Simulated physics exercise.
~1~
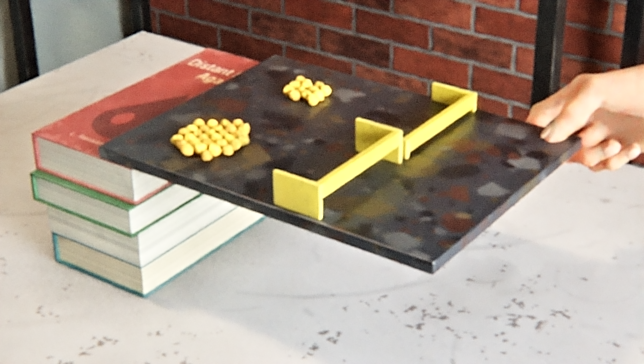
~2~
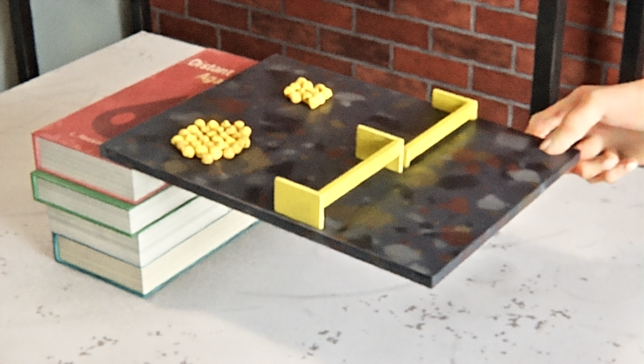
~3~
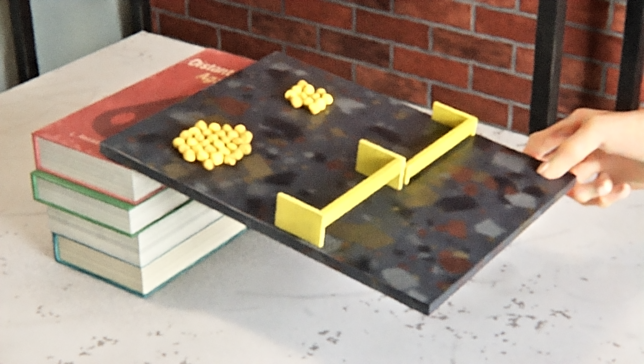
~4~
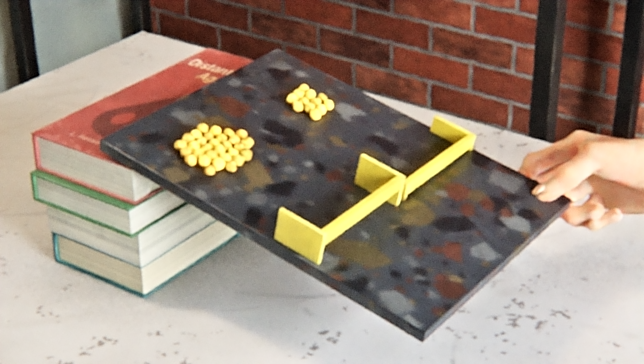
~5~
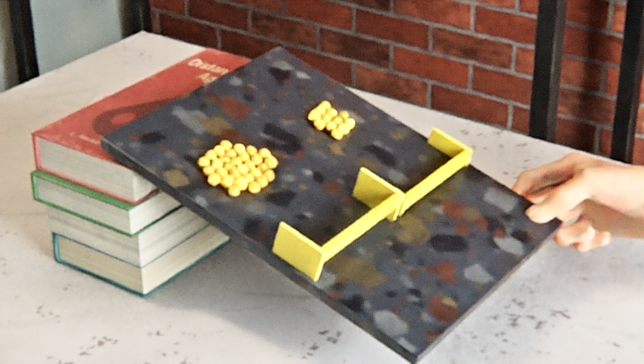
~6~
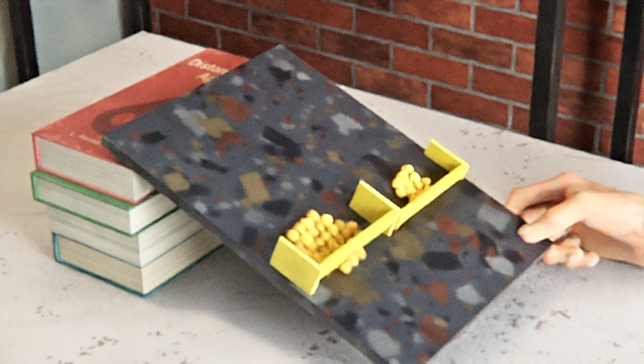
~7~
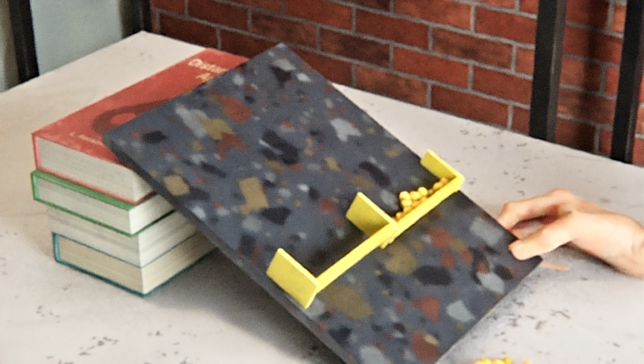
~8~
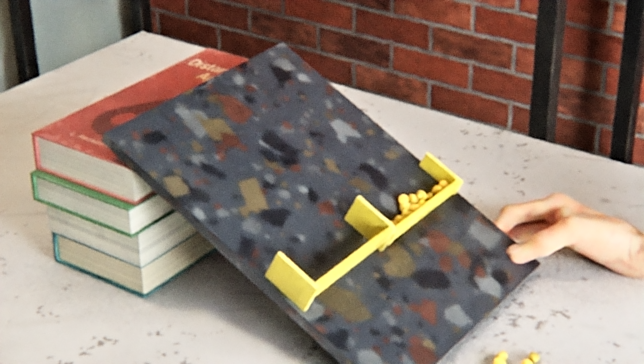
The video shows a hand lowering one end of a dark speckled board propped on stacked books, until two clusters of small yellow balls slide toward yellow barriers; the front cluster passes beneath its bar onto the counter, while the back cluster stays gathered behind its bar.
